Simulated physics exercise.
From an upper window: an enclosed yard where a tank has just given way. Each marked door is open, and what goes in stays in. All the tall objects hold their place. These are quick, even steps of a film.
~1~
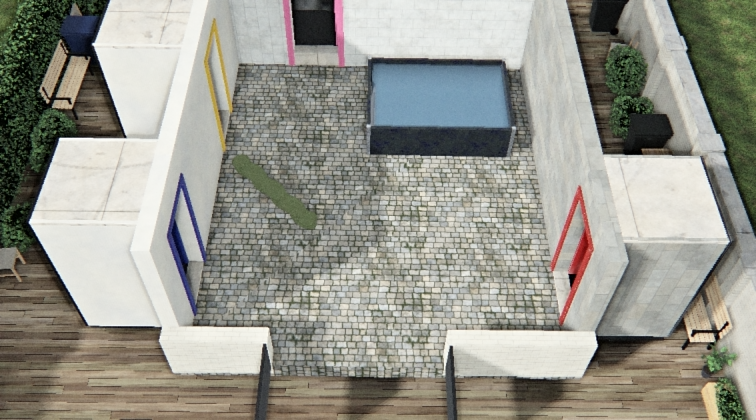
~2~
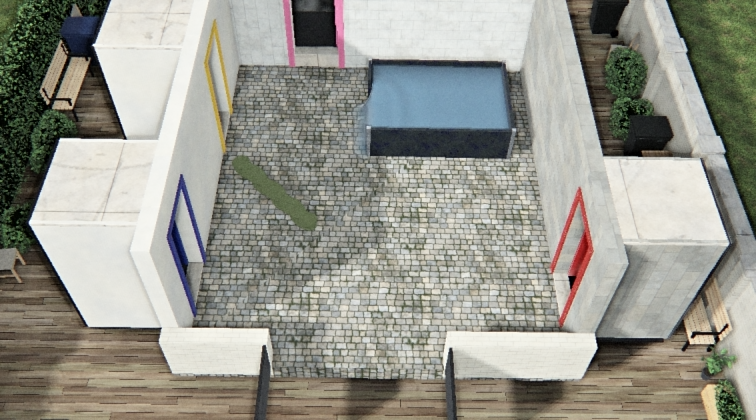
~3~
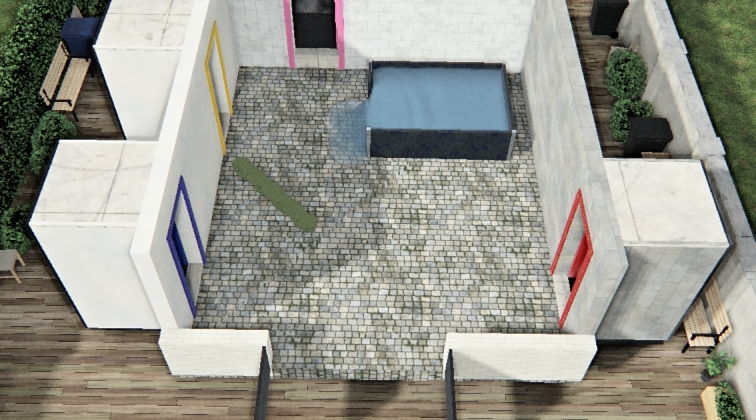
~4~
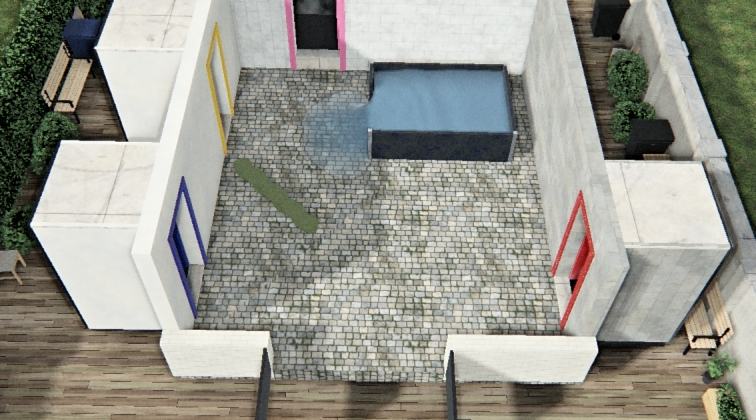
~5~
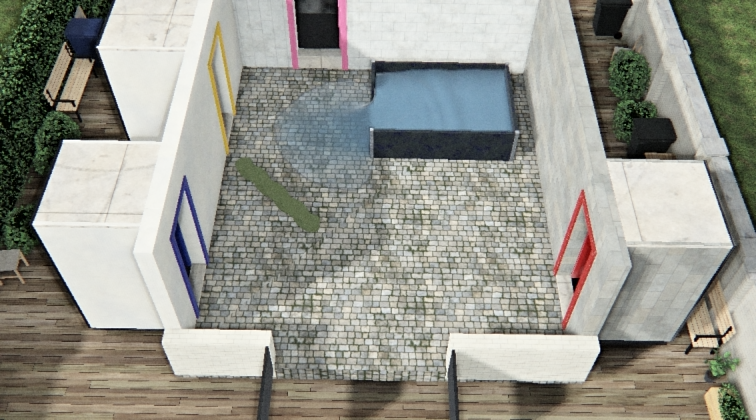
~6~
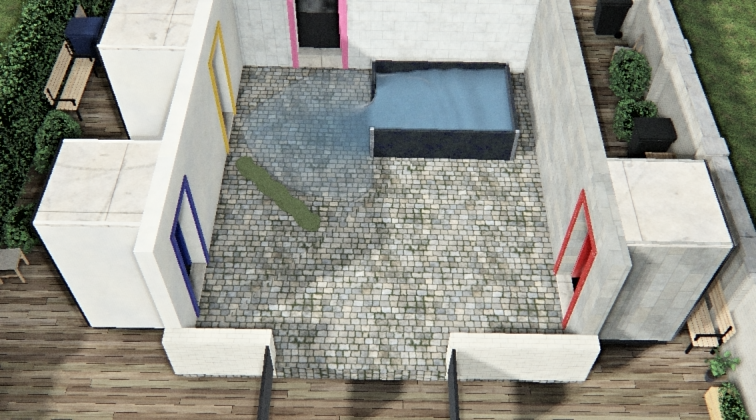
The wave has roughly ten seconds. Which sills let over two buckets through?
One by one: The yellow door lets in a lot; the red door lets in a lot; the pink door admits no more than that; the blue door admits no more than that.
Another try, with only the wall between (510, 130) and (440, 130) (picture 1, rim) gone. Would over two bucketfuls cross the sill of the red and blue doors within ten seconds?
Then: Red is over, blue passes that mark.
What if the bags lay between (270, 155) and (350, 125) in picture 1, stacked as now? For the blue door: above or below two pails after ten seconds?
In short: Blue door lets more in.
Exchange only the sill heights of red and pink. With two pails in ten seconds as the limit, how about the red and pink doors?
Then: Red holds, pink floods.
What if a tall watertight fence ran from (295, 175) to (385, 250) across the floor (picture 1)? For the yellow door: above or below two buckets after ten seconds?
Then: Yellow door takes more.
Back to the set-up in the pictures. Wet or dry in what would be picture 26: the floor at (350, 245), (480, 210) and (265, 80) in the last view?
In that order: Covered, not flooded, under water.
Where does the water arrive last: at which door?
The red one.
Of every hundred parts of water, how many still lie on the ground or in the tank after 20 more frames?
Near 88 in a hundred.
A moment on, water covers 25 % of the floor; the yellow door over two buckets in, the red door not reached, the pink door wet at the sill, nothing in, the blue door not reached.
Next, water covers 30 % of the floor; the yellow door far over two buckets in, the red door not reached, the pink door wet at the sill, nothing in, the blue door not reached.
Then, water covers 50 % of the floor; the yellow door far over two buckets in, the red door not reached, the pink door wet at the sill, nothing in, the blue door wet at the sill, nothing in.
Later, water covers 85 % of the floor; the yellow door far over two buckets in, the red door wet at the sill, nothing in, the pink door wet at the sill, nothing in, the blue door wet at the sill, nothing in.
In the end, water covers 85 % of the floor; the yellow door far over two buckets in, the red door over two buckets in, the pink door wet at the sill, nothing in, the blue door wet at the sill, nothing in.
